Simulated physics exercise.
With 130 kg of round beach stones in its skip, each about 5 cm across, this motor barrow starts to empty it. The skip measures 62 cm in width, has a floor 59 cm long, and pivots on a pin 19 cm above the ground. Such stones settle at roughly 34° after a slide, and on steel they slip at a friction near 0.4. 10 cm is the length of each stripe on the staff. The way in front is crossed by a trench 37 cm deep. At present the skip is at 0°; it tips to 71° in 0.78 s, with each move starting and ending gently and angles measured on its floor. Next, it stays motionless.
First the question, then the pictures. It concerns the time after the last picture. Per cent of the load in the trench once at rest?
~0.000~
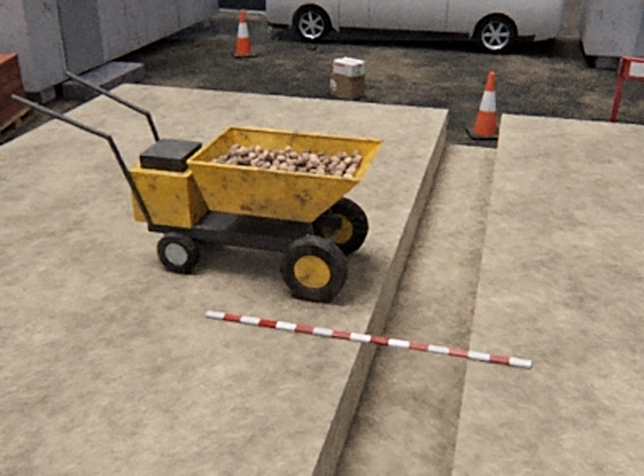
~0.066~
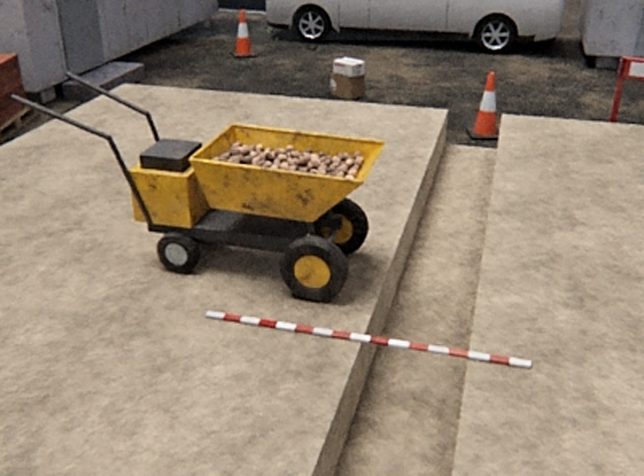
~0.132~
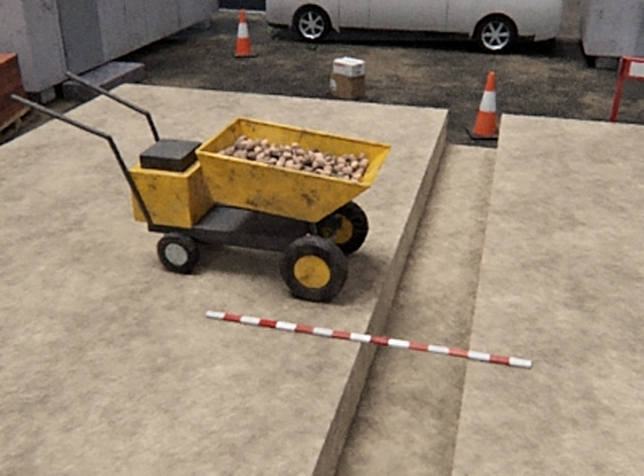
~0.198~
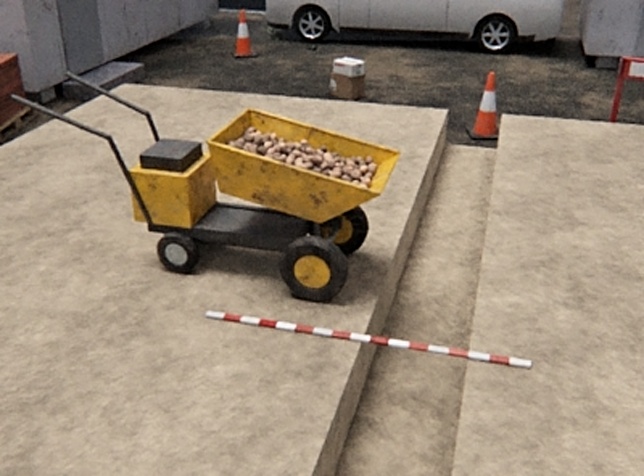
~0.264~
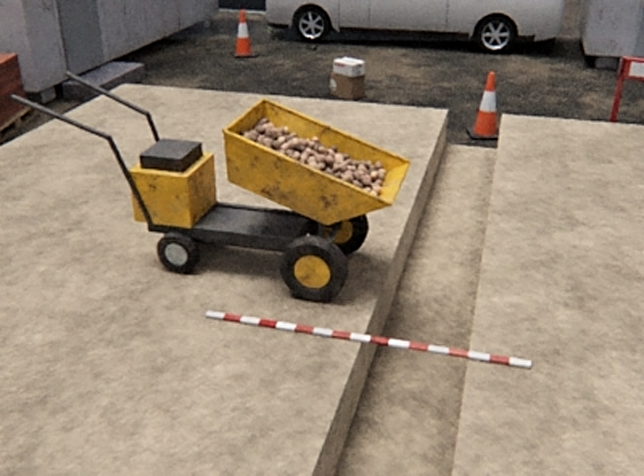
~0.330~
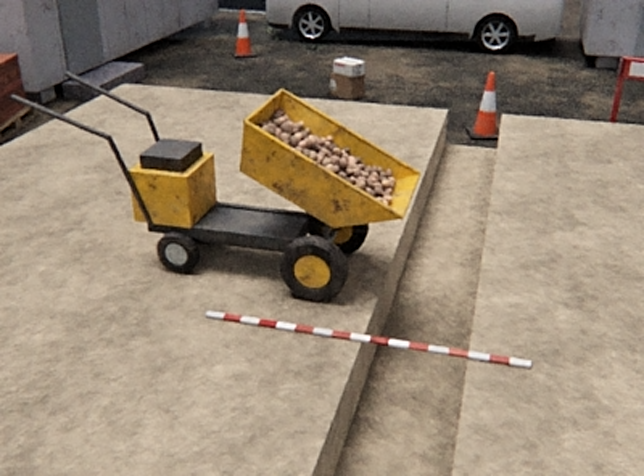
About 63 %.
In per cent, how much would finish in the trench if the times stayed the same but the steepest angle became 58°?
I'd expect around 65 in a hundred.
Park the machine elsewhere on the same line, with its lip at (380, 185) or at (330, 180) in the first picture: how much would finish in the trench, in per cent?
That gives roughly 35 per cent and roughly 95 per cent.
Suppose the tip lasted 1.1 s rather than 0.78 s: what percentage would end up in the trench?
It'd be some 75 per cent.
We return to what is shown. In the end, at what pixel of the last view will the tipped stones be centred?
Middle at around (460, 335), I'd say.
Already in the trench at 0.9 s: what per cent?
I'd put it near 30 per cent.
After 0.6 s the floor is at 59°; 100 % in the skip; the foremost stones are at (422, 248).
After 0.9 s the floor is at 71°; 61 % in the skip, 31 % in the trench, 8 % past the trench; the foremost stones are at (501, 306).
After 1.2 s the floor is at 71°; 10 % in the skip, 53 % in the trench, 37 % past the trench; the foremost stones are past the picture's edge.
After 3.2 s the floor is at 71°; 0 % in the skip, 63 % in the trench, 37 % past the trench; the foremost stones are past the picture's edge.
